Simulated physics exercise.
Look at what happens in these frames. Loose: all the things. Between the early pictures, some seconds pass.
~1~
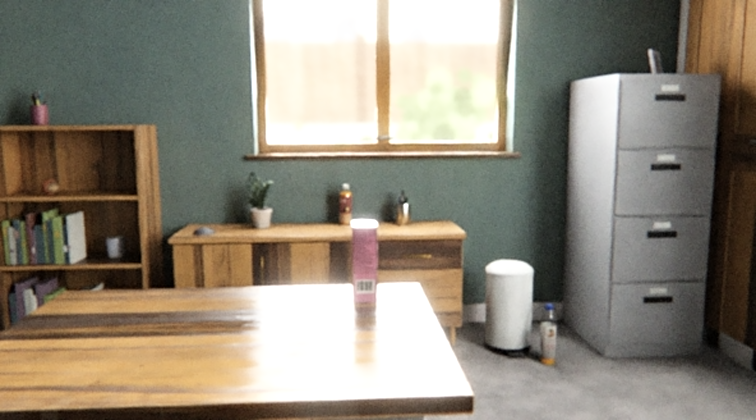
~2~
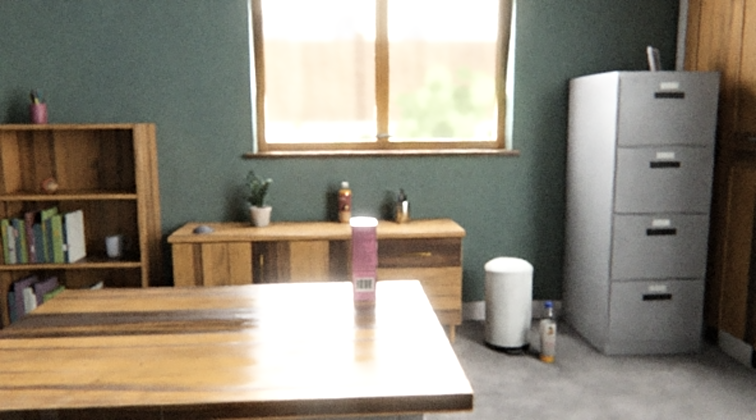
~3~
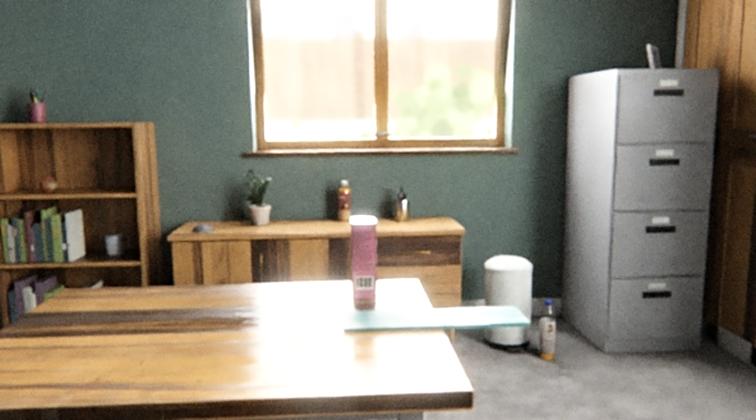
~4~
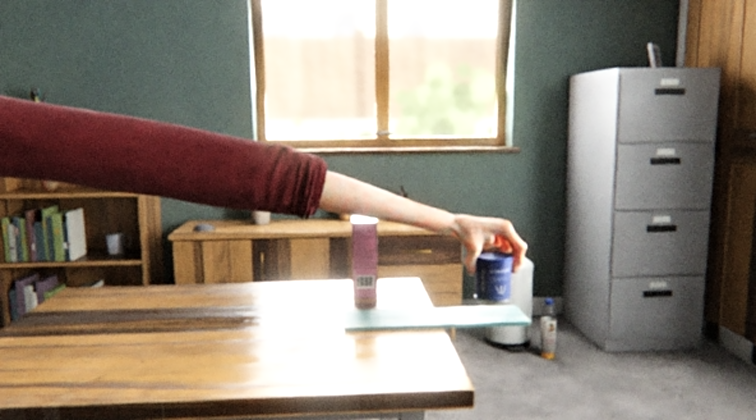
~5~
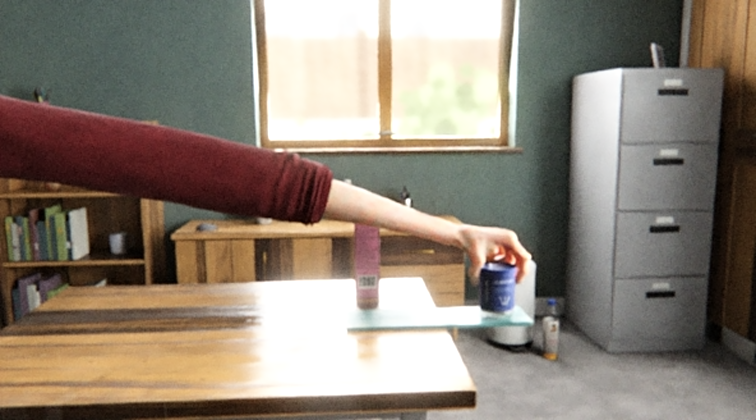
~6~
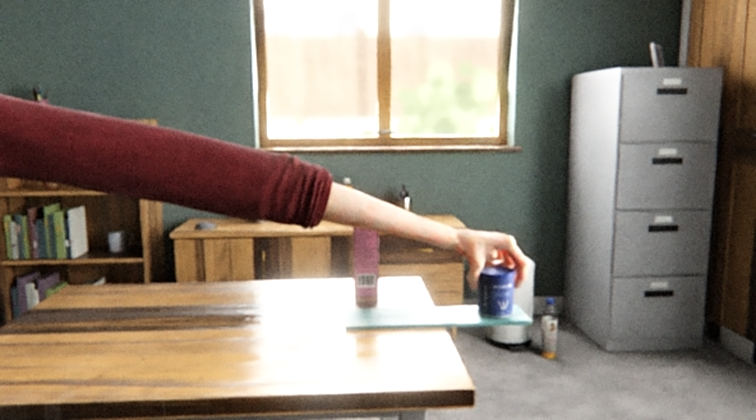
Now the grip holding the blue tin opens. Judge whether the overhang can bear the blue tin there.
Gravity wins.
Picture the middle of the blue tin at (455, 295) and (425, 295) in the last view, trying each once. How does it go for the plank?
On the first try it falls, and on the second it remains balanced.
Then, 0.50 s on from there, blue tin and turquoise plank now down on the floor or falling.
Then, 0.60 s on from there, things are still on the move.
In the end, down on the floor or falling, blue tin and turquoise plank; pink carton unmoved. The plank comes down.
